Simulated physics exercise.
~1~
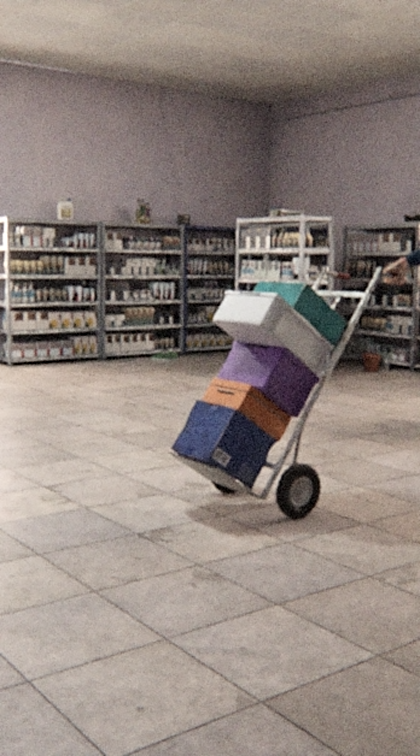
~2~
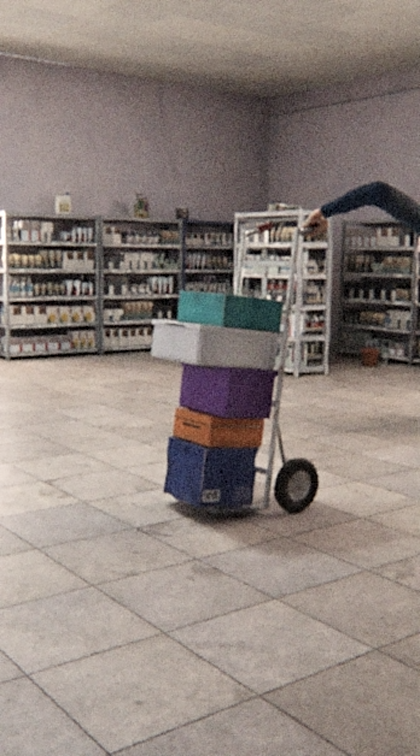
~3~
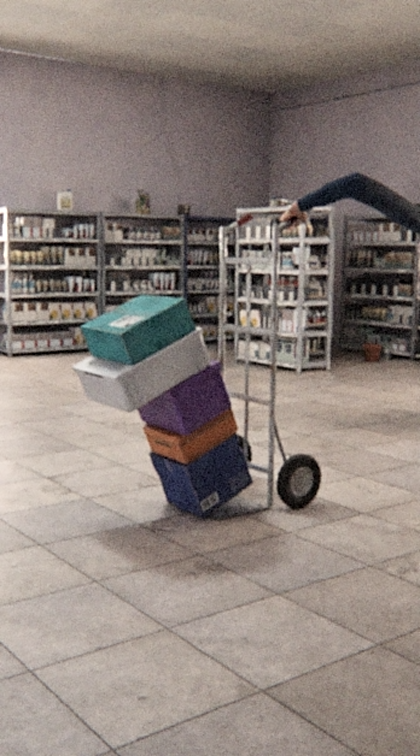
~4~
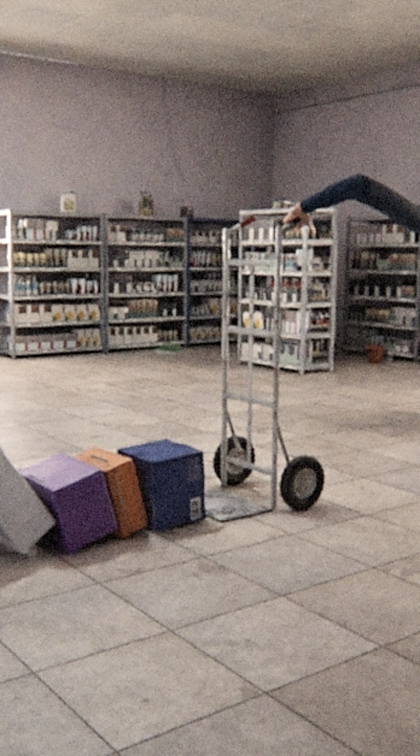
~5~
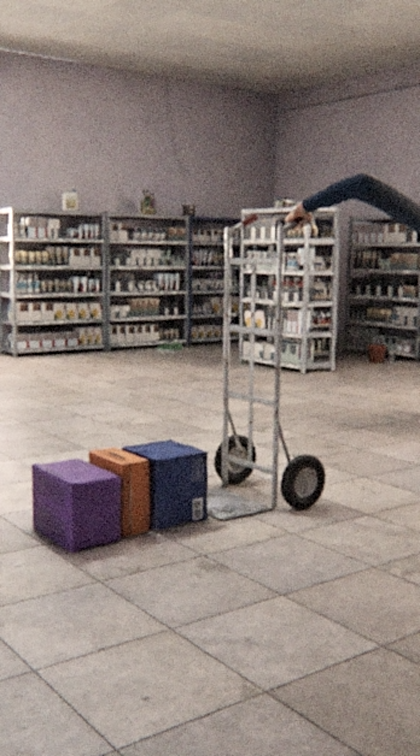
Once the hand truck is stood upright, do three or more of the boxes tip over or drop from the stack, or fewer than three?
Three or more of them are lost. The whole stack topples to the left, with the purple, orange and blue boxes left lying in a row and the white and turquoise ones gone from view.
